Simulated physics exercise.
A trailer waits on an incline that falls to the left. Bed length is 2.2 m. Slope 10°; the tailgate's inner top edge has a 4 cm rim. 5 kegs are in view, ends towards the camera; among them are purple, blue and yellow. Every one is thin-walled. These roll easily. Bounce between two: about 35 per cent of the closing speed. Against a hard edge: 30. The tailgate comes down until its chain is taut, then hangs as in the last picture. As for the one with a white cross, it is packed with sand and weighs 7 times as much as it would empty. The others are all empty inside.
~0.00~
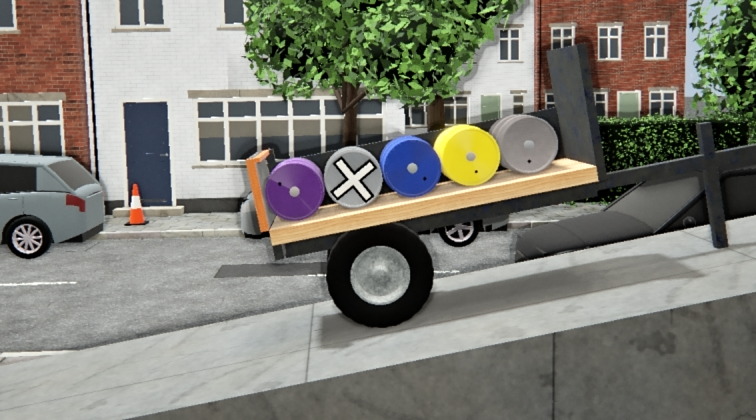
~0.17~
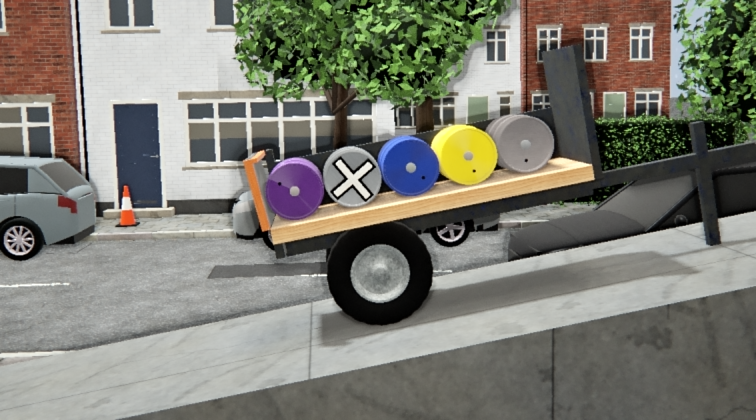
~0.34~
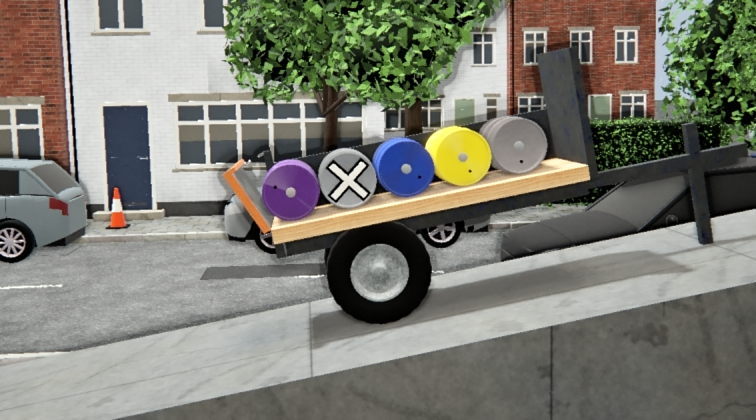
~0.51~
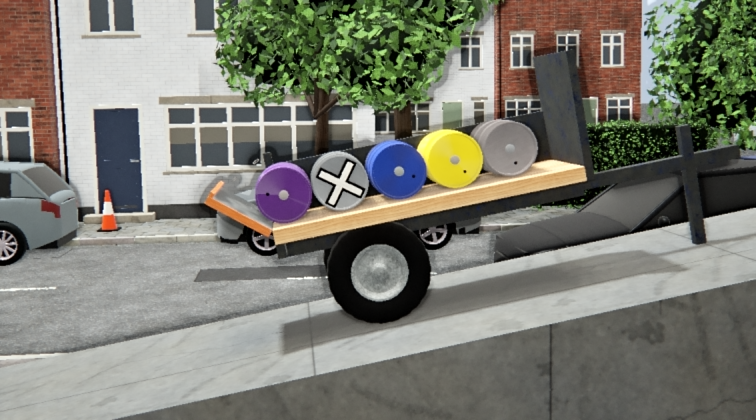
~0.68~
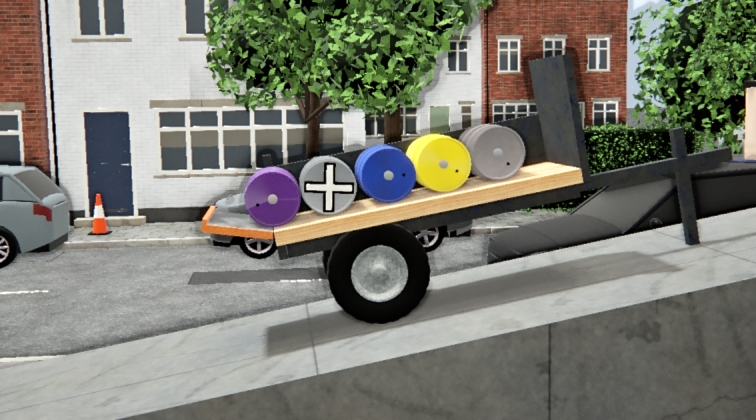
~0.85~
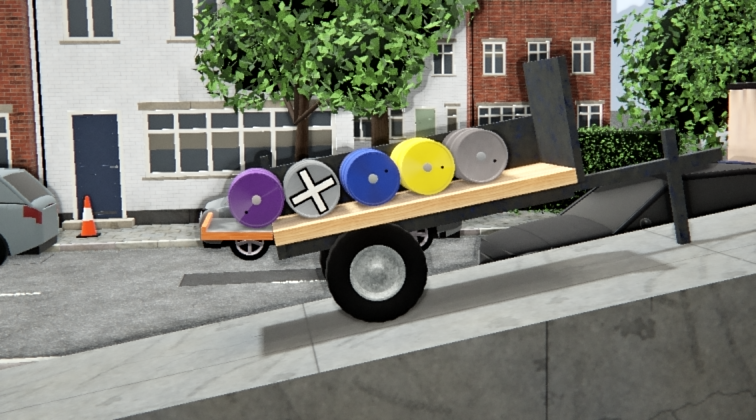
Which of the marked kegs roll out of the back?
Going by colour: Purple leaves, blue stays, yellow stays.
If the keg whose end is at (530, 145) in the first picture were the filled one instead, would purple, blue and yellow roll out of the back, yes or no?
Purple goes over, blue goes over, yellow goes over.
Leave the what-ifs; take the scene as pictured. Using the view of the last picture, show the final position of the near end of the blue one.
My best guess is somewhere around (274, 199).
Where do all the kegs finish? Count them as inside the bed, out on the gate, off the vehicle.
Tally: 3; 1; 1.
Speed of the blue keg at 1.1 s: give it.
It's travelling at about 0.8 m/s.
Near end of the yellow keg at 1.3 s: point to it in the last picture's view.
Roughly at (378, 178) in the last picture.
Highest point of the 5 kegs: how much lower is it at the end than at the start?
Some 15 centimetres.
By 1.1 s, purple is on the gate, 25 cm past the hinge, rolling left; blue is on the bed, 60 cm short of the hinge, rolling left; yellow is on the bed, 100 cm short of the hinge, rolling left; 0 gone off the back.
By 1.3 s, purple is on the gate, 40 cm past the hinge, rolling left; blue is on the bed, 40 cm short of the hinge, rolling left; yellow is on the bed, 80 cm short of the hinge, rolling left; 0 gone off the back.
By 1.5 s, purple is dropping off the gate; blue is on the bed, 25 cm short of the hinge, rolling left; yellow is on the bed, 65 cm short of the hinge, rolling left; 1 gone off the back.
Finally (3.1 s), purple is out on the ground; blue is on the bed, 5 cm short of the hinge; yellow is on the bed, 45 cm short of the hinge; 1 gone off the back.
